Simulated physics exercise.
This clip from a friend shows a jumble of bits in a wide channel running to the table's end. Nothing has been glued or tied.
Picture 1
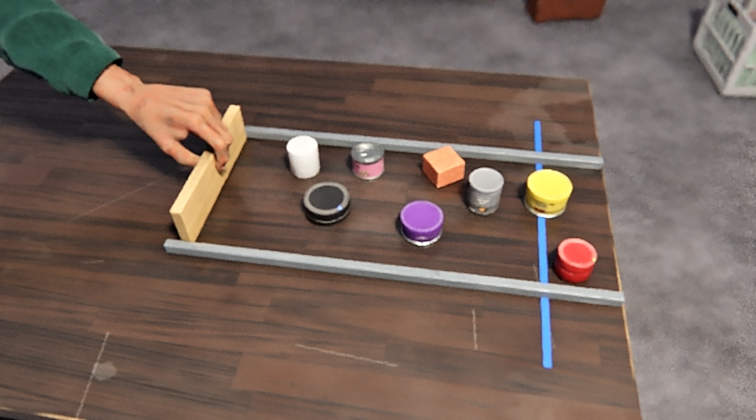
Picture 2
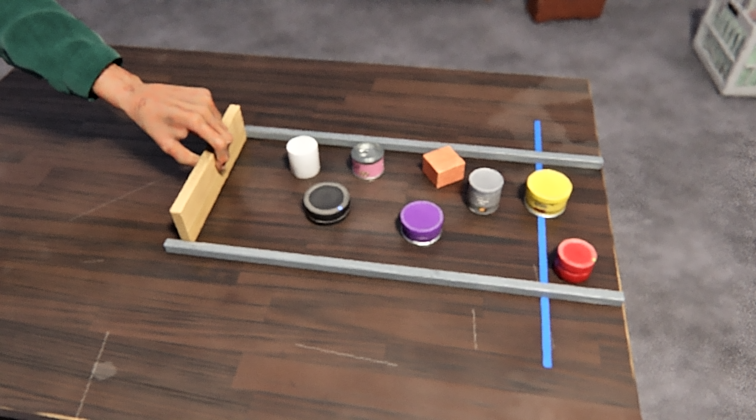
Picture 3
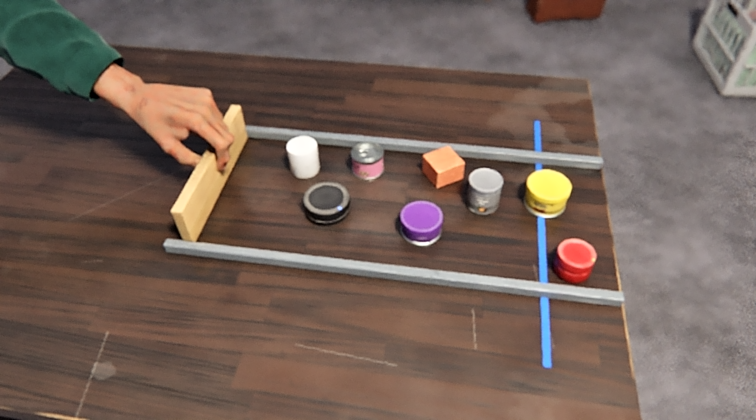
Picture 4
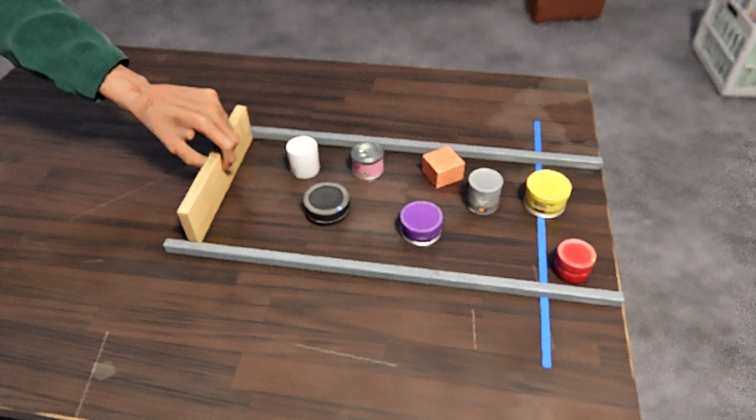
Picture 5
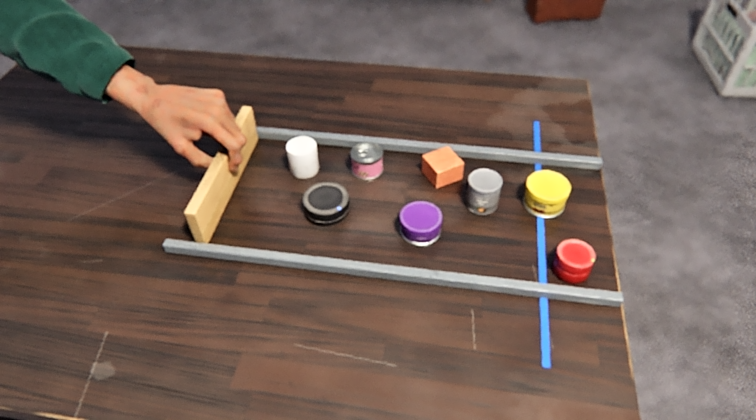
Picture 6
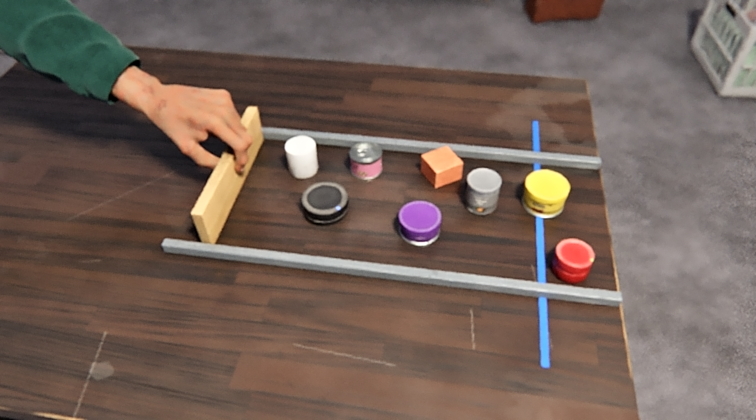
On a dark wooden table, a hand slides a pale board slightly right toward scattered small containers.
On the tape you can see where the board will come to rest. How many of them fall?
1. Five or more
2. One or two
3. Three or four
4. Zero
2.
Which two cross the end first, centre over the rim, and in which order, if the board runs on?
The yellow pot, then the red lid.
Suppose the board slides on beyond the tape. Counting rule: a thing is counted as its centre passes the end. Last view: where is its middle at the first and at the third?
(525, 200), later (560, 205).
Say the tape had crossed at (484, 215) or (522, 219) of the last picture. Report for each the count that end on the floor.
Well, you'd get 0 the first time and 0 the second time.
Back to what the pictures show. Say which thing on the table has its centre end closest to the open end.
Answer: The red lid.
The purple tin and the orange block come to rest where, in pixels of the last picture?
Looks like one lands around (565, 260), and the other around (586, 180).
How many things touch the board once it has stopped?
All in all, 4.
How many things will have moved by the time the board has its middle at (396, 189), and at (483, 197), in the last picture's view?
Note: First position 5; second position 7.
A little later, none off yet; red lid at rest near (572, 261); yellow pot at rest near (545, 194); grey tub at rest near (482, 192).
Next, none off yet; red lid at rest near (572, 261); yellow pot shifted a little near (569, 196); grey tub shifted about its own width near (531, 193).
When it is over, the number that fall off is one or two; down, yellow pot.
